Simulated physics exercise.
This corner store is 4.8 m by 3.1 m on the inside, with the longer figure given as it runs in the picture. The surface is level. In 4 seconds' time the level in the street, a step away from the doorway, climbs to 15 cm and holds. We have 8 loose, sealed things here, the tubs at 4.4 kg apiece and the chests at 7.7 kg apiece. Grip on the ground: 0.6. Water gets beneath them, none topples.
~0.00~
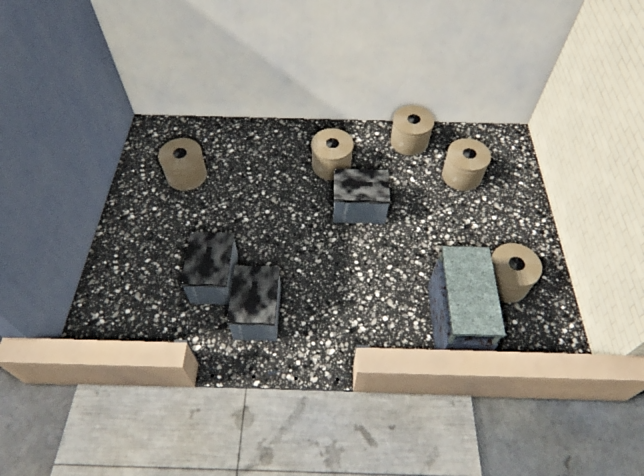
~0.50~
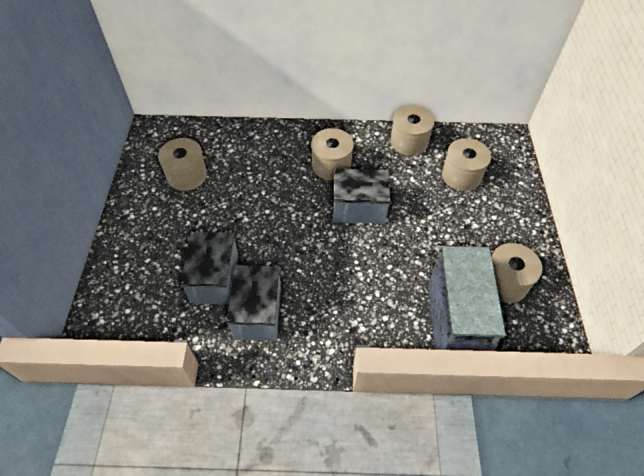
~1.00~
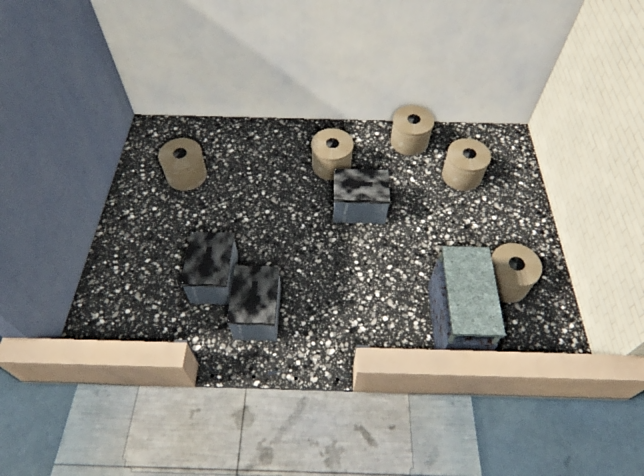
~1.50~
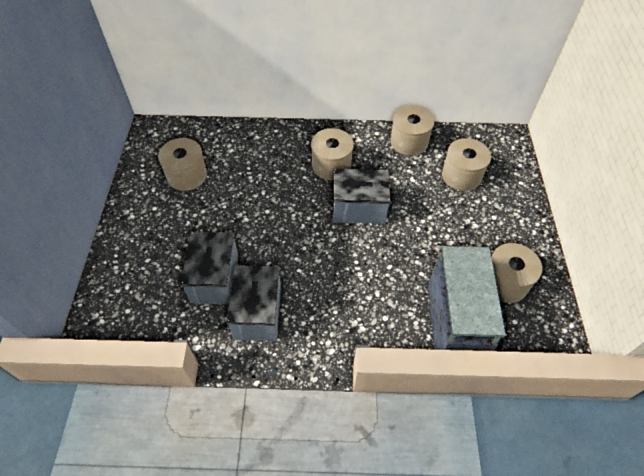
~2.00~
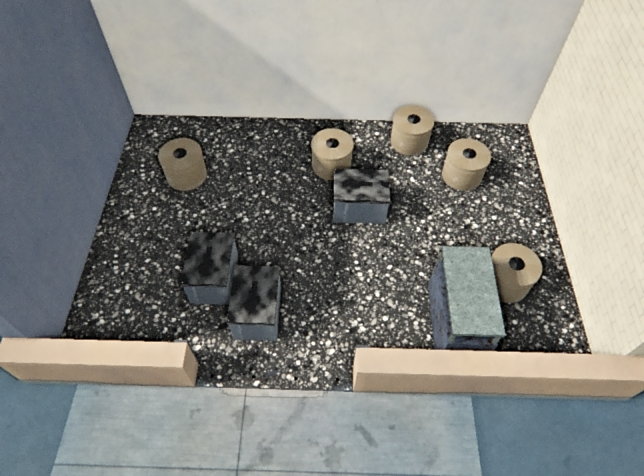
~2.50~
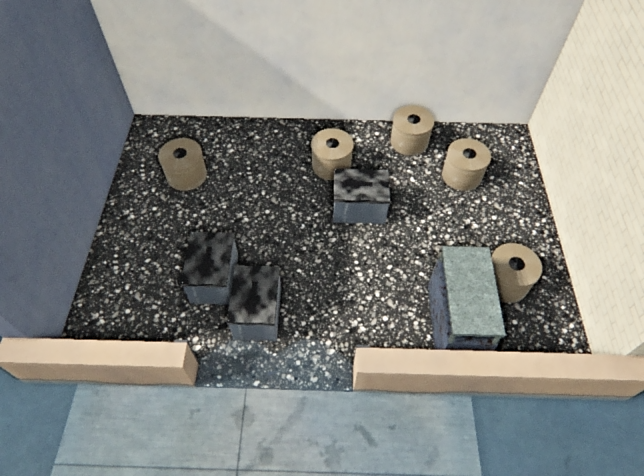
Corner store with tubs and chests standing still on a speckled floor, blue water spreading over the pavement and into the doorway.
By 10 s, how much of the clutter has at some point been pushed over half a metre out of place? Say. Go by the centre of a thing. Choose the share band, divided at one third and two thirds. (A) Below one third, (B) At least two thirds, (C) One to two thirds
Answer: B.
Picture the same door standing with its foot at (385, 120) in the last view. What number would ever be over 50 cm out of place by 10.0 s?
7.
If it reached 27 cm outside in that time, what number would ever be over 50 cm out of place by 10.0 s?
Result: 8.
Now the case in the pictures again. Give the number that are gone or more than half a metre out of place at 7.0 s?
Answer: 4.
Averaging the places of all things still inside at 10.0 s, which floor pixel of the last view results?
Mean position: Approximately (391, 192).
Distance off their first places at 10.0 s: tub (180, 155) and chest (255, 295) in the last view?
In turn: 80 cm, 250 cm.
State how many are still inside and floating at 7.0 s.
The count is 5.
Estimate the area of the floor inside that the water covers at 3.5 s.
Close to 1.5 m2, I'd say.
After 3.5 s 0 of 8 are over 50 cm from their spots; 0 afloat.
After 4.5 s 1 of 8 are over 50 cm from their spots; 0 afloat.
After 7.0 s 4 of 8 are over 50 cm from their spots; 5 afloat.
After 10.0 s 7 of 8 are over 50 cm from their spots, and 7 have been at some point; 7 afloat.
